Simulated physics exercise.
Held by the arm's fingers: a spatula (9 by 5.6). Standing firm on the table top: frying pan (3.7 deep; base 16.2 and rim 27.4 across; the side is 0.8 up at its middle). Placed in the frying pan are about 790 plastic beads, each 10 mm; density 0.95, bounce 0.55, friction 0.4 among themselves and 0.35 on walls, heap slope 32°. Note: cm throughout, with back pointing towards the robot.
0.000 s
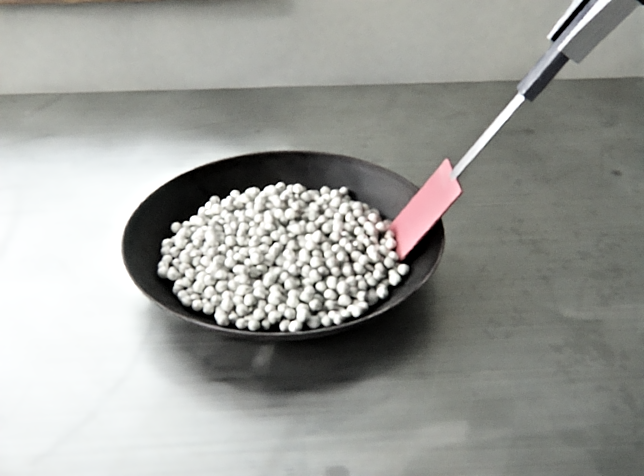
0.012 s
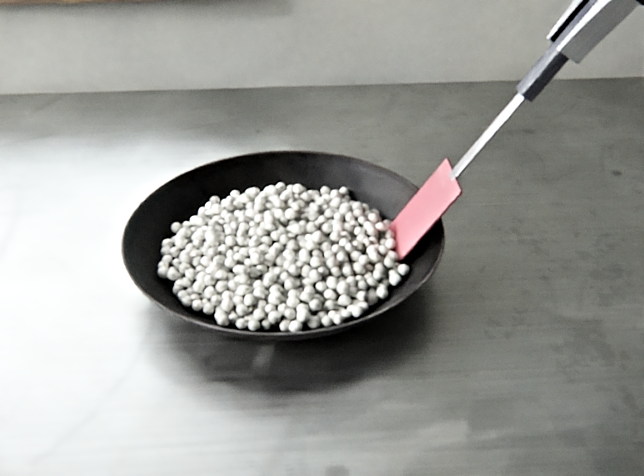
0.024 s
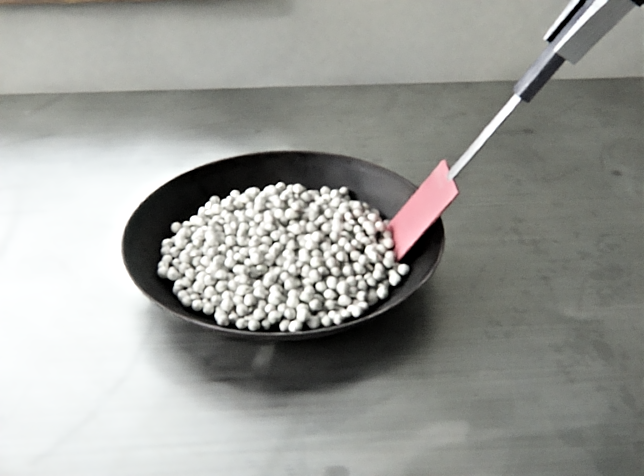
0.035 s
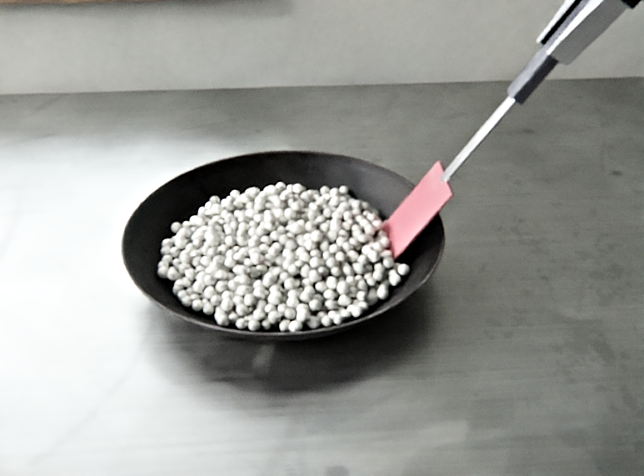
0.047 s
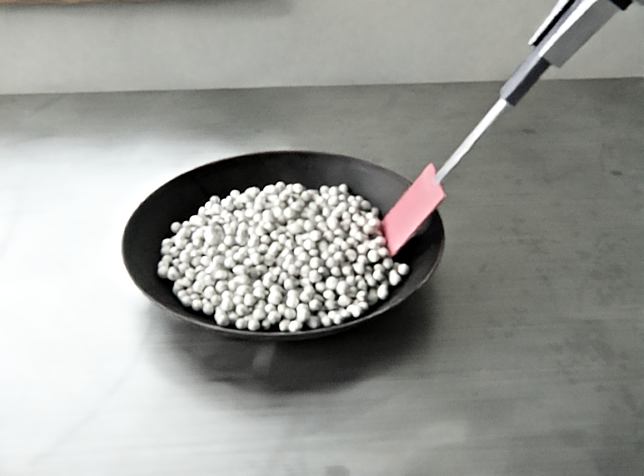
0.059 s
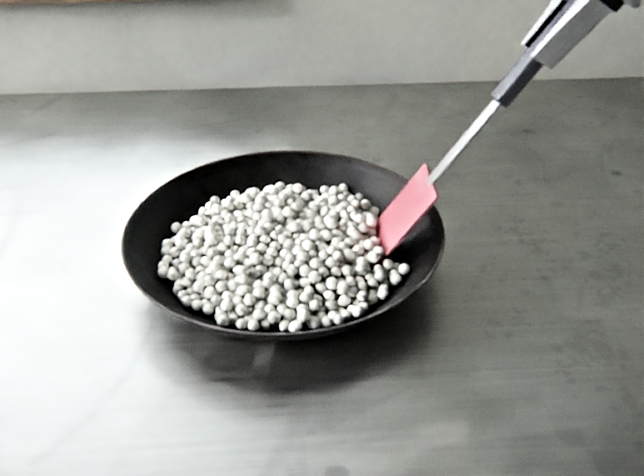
A robotic arm reaches in from the upper right over a grey table top with a pale wall behind, seen from slightly above by a still camera. It holds a pink spatula by its thin light handle, the blade at the right side of a round black frying pan heaped with whitish beads. The spatula slides slowly a short way left against the heap, barely shifting the nearest beads.
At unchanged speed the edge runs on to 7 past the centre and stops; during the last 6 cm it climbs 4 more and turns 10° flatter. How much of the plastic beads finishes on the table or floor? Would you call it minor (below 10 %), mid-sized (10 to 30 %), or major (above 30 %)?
I would call it minor.
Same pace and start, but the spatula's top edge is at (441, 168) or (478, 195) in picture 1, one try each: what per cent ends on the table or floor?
Some 0 per cent, then some 0 per cent.
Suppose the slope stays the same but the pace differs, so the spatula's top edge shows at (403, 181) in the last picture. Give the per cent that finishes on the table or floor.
Estimate: Close to 10 %.
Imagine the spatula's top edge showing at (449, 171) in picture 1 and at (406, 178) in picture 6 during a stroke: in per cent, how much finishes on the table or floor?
Roughly 10 %.
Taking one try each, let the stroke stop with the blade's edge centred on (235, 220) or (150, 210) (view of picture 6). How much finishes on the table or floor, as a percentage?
First try about 0 percent, second about 10 percent.
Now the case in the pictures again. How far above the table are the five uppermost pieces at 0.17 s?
Height: Approx. 4 cm.
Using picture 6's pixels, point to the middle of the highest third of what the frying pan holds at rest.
You'll find it at about (201, 241).
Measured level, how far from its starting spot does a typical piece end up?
Near 2 cm, measured level.
After 0.17 s, sloping 56°, highest piece 4 above the table; 790 in the frying pan.
After 0.28 s, sloping 52°, highest piece 5 above the table; 790 in the frying pan.
After 0.53 s, sloping 46°, highest piece 4 above the table; 789 in the frying pan, 1 on the table or floor.
After 1.58 s, sloping 46°, highest piece 4 above the table; 789 in the frying pan, 1 on the table or floor.
In the end, 789 in the frying pan, 1 on the table or floor. That is 0 % on the table or floor.
